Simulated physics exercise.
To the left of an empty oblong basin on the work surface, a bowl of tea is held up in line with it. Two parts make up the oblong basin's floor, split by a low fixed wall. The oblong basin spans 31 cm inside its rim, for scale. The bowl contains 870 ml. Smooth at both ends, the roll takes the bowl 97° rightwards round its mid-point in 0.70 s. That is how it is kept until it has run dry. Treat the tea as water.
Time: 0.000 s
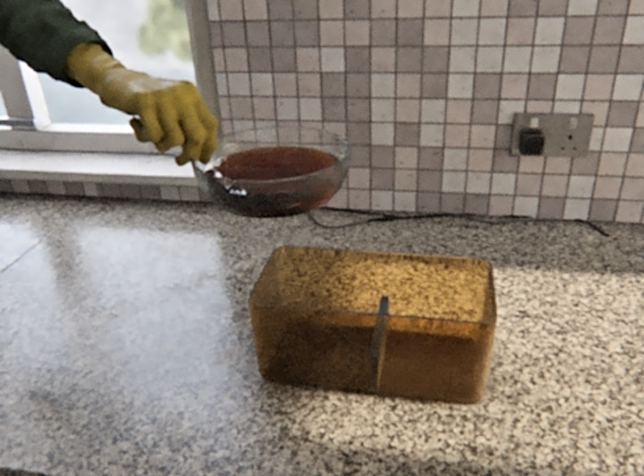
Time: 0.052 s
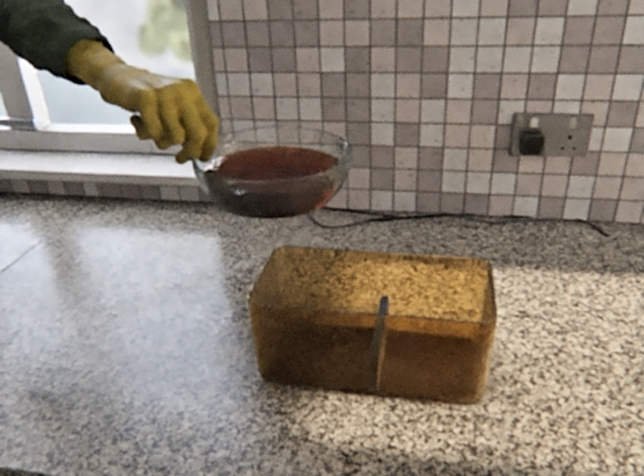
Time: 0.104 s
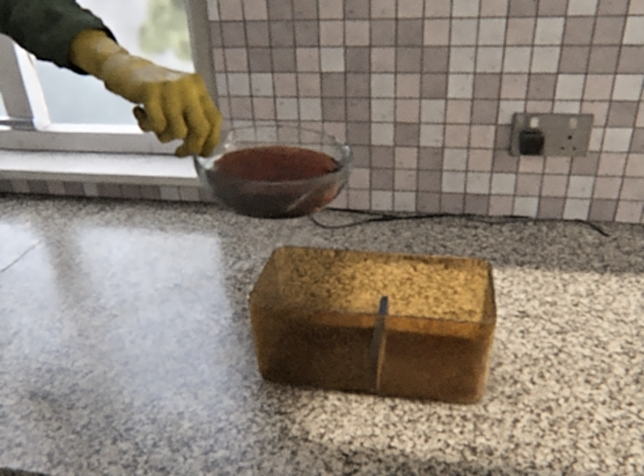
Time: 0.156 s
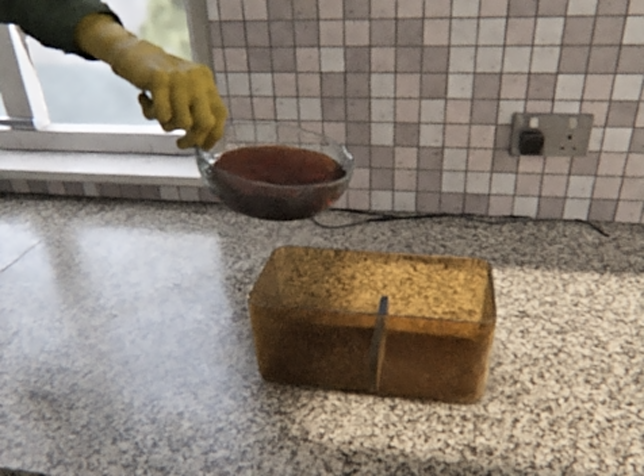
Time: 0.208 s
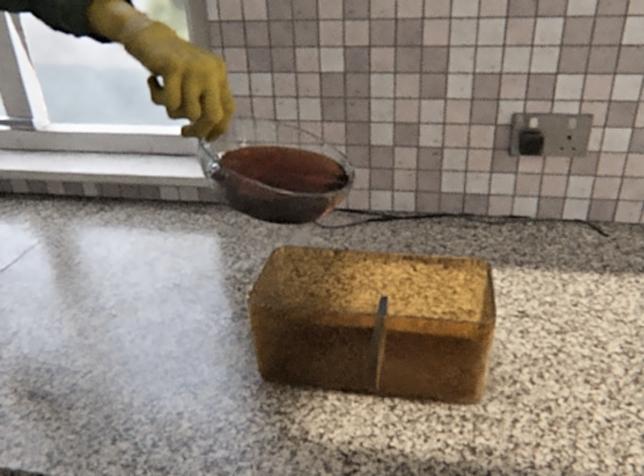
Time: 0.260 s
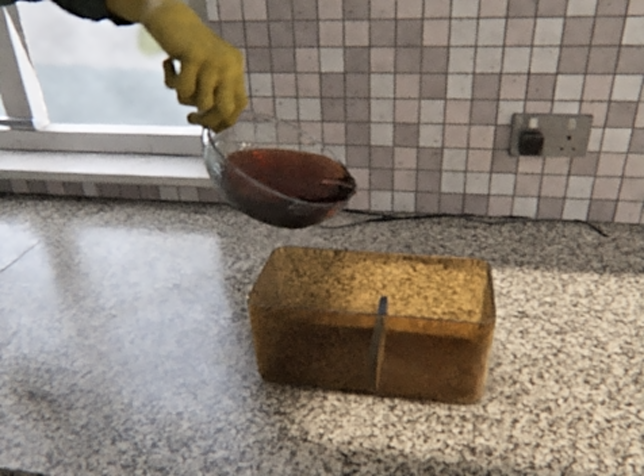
The footage shows a yellow-gloved hand holding a clear bowl of reddish-brown liquid above a speckled worktop, near an amber oblong basin; the hand gradually tilts the bowl rightwards, and the liquid reaches its lowered right rim.
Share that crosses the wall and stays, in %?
54 %.
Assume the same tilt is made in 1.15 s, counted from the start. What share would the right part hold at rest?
That would give about 65 percent.
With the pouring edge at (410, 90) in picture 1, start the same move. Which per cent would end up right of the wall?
In that case roughly 80 per cent.
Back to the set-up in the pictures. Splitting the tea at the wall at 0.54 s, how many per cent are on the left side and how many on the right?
Left roughly 7 per cent, right roughly 42.
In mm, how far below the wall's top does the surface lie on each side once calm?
Left roughly 40 mm; right roughly 34 mm.
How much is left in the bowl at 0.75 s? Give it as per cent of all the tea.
Close to 1 in a hundred.
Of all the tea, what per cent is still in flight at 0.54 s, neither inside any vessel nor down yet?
Close to 40 in a hundred.
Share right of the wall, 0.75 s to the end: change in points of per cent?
Looks like it went upward, around 1 per cent.
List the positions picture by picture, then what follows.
In the first picture, it leans 0°; its right rim is at (350, 155); the tea meets the walls at (207, 165) and (345, 170); the oblong basin's rim runs from (262, 273) to (494, 290); the wall's top is at (380, 325).
In the second picture, it leans 1°; its right rim is at (350, 157); the tea meets the walls at (207, 164) and (346, 171).
In the third picture, it leans 5°; its right rim is at (352, 162); the tea meets the walls at (208, 162) and (346, 173).
In the fourth picture, it leans 11°; its right rim is at (353, 171); the tea meets the walls at (210, 159) and (348, 176).
In the fifth picture, it leans 20°; its right rim is at (353, 182); the tea meets the walls at (213, 158) and (352, 179).
In the sixth picture, it leans 29°; its right rim is at (352, 195); the tea meets the walls at (218, 159) and (346, 184); 2 per cent is over the edge.
After 0.54 s the tilt is 85° and 11 per cent is still to pour, 7 is left of the wall and 42 right of it.
After 0.75 s the tilt is 97° and 1 per cent is still to pour, 36 is left of the wall and 53 right of it.
After 0.96 s the tilt is 97° and 0 per cent is still to pour, 43 is left of the wall and 54 right of it.
After 1.20 s the tilt is 97° and 0 per cent is still to pour, 44 is left of the wall and 54 right of it.
In the end 44 per cent lies left of the wall, 54 right of it and 3 outside.
